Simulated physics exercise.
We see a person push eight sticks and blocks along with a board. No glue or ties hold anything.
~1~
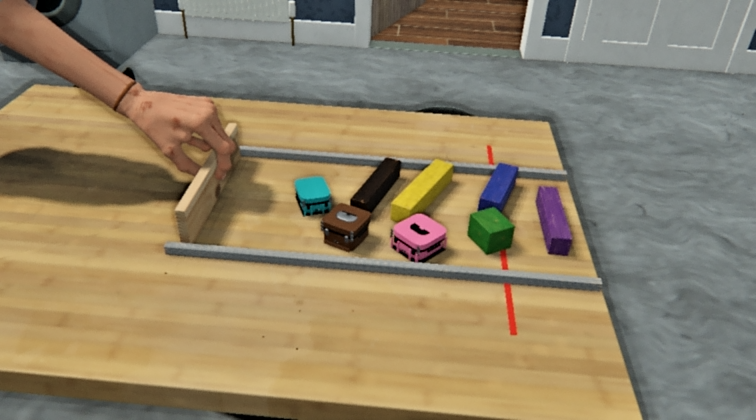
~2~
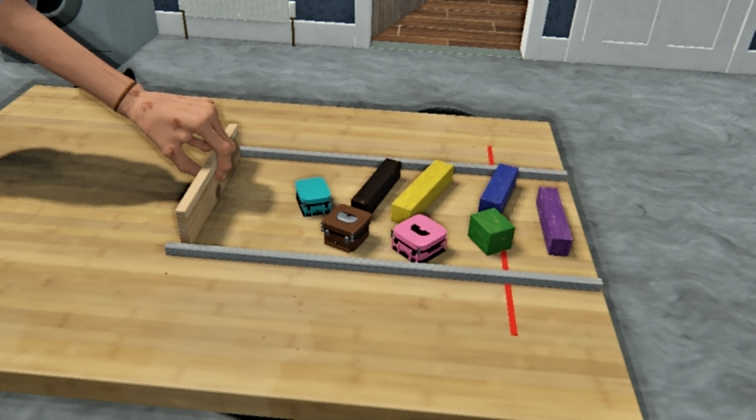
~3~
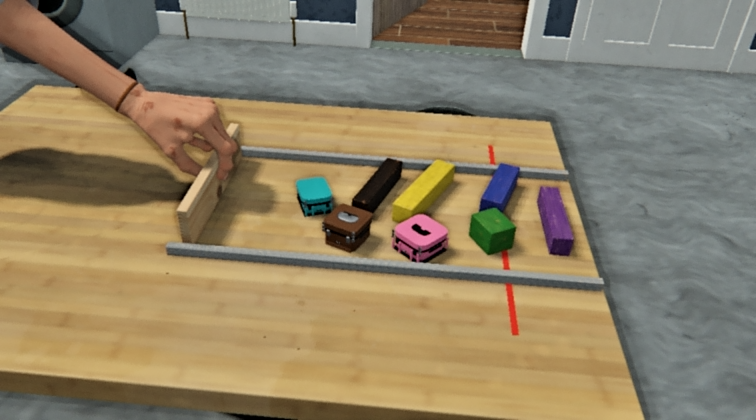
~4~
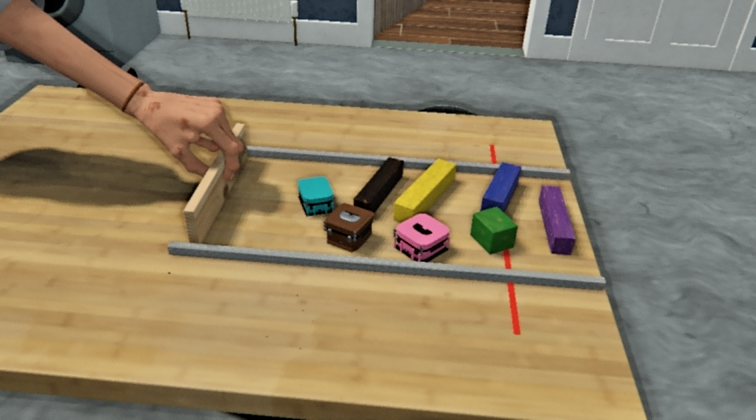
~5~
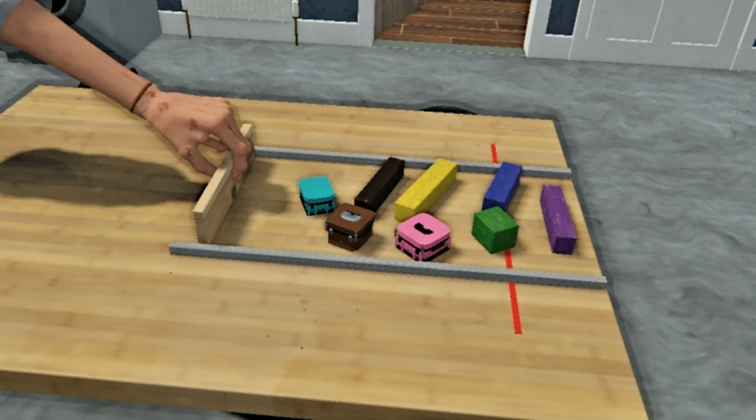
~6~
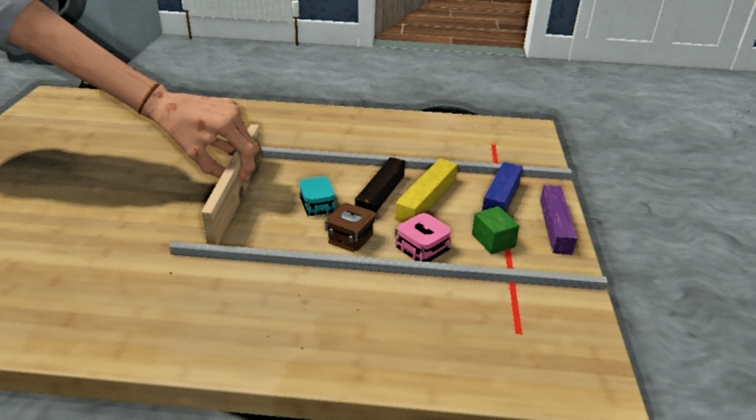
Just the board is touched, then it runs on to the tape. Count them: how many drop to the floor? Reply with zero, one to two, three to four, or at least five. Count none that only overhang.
It comes to one to two.
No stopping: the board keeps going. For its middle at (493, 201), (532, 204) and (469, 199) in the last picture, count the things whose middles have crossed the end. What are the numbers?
Place by place, 1, 4 and 0.
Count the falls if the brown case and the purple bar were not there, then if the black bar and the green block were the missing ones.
The number is 0 for the first case and 1 for the second.
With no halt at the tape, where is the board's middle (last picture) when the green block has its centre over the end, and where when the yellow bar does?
Middle: Roughly (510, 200); roughly (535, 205).
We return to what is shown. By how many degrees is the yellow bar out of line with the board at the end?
Somewhere near 30 degrees, I'd say.
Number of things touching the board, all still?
3 touch it.
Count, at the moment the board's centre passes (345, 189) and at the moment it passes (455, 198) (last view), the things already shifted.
Tally: 3; 8.
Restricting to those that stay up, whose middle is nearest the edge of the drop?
The green block finishes closest.
Early on, none off yet; purple bar at rest near (557, 218); blue bar at rest near (503, 190); green block at rest near (495, 230).
A while later, none off yet; purple bar at rest near (557, 218); blue bar moving near (510, 189); green block travelled a little near (510, 230).
Finally, the number that fall off is one or two; lost, purple bar.
